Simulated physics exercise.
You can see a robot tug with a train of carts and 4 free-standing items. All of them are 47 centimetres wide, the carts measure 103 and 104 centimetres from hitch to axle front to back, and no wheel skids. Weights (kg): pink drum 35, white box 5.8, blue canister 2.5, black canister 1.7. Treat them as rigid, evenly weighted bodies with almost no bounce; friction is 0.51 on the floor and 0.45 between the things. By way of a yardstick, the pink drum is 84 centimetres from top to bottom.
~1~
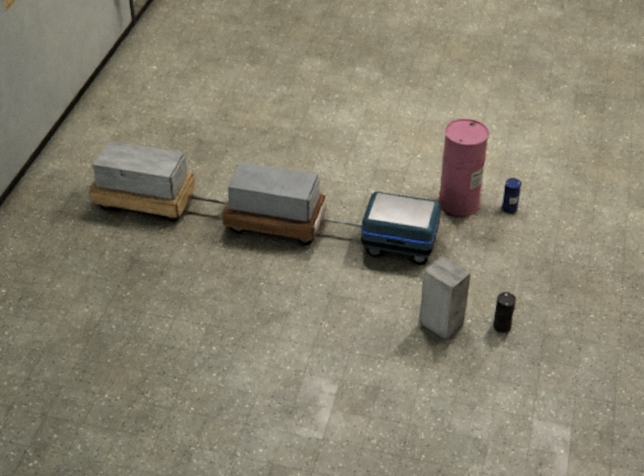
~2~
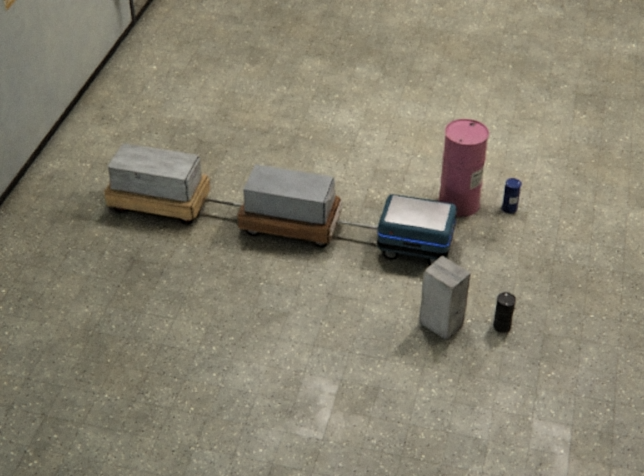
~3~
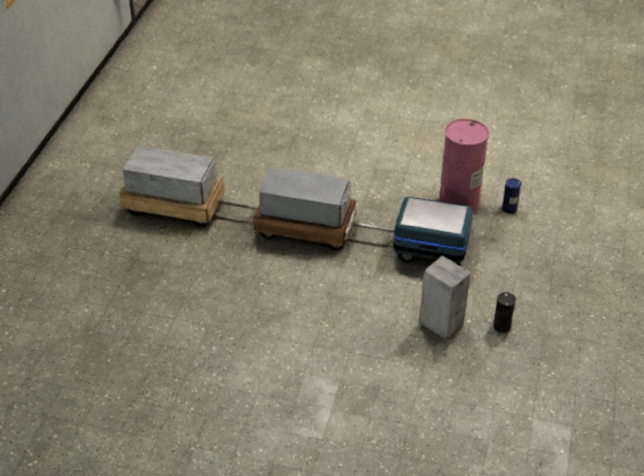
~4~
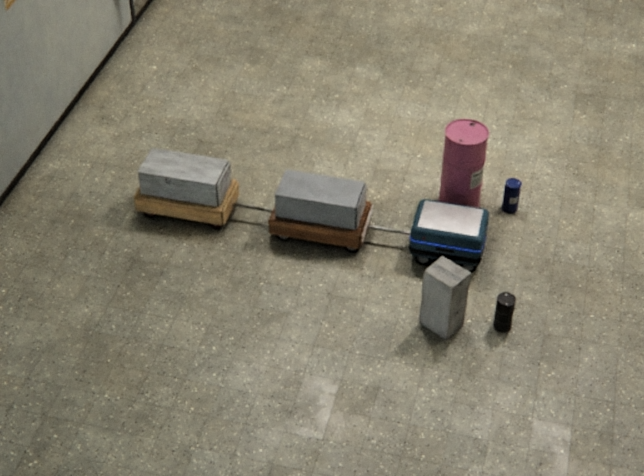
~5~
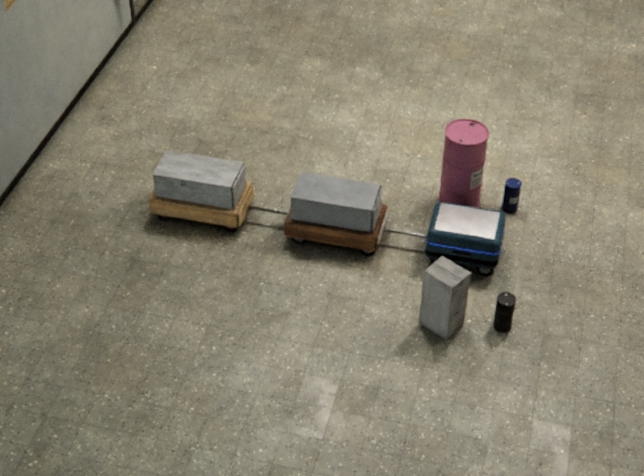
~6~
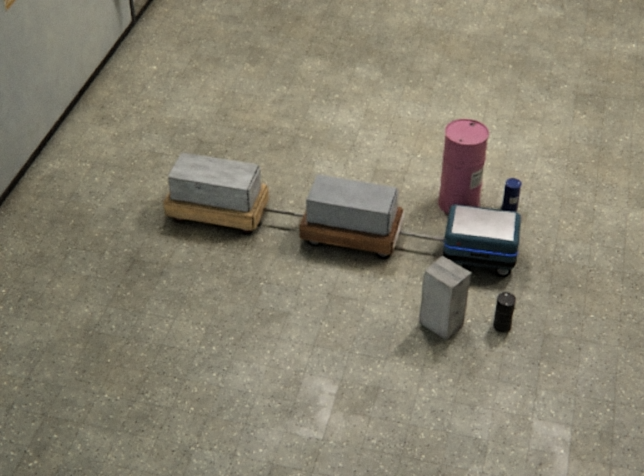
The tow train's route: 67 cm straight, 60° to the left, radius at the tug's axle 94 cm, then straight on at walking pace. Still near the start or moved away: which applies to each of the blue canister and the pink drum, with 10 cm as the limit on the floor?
At the finish, the blue canister has moved away; the pink drum has moved away.
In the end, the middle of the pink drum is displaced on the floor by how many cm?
It ends about 20 centimetres from where it started.
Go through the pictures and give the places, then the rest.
In the first picture, 0 cm covered; blue canister (512, 196); pink drum (463, 169).
In the second picture, 14 cm covered; white box (444, 299); black canister (504, 312).
In the third picture, 29 cm covered; white box (444, 299); black canister (504, 312).
In the fourth picture, 43 cm covered; white box (444, 299); black canister (504, 312).
In the fifth picture, 58 cm covered; white box (444, 299); black canister (504, 312).
In the sixth picture, 72 cm covered; blue canister (512, 196); pink drum (463, 169).
Then, 2.20 s later than the last frame, 230 cm covered; blue canister 7 cm from its spot near (513, 191).
Then, 4.20 s later than the last frame, 374 cm covered; blue canister 45 cm from its spot near (544, 176); pink drum 20 cm from its spot near (470, 156).
When it is over, not toppled but over 10 cm from the start, pink drum and blue canister; the other 2 within 10 cm of the start. End places, in pixels of the last picture, blue canister near (623, 143), pink drum near (470, 156).
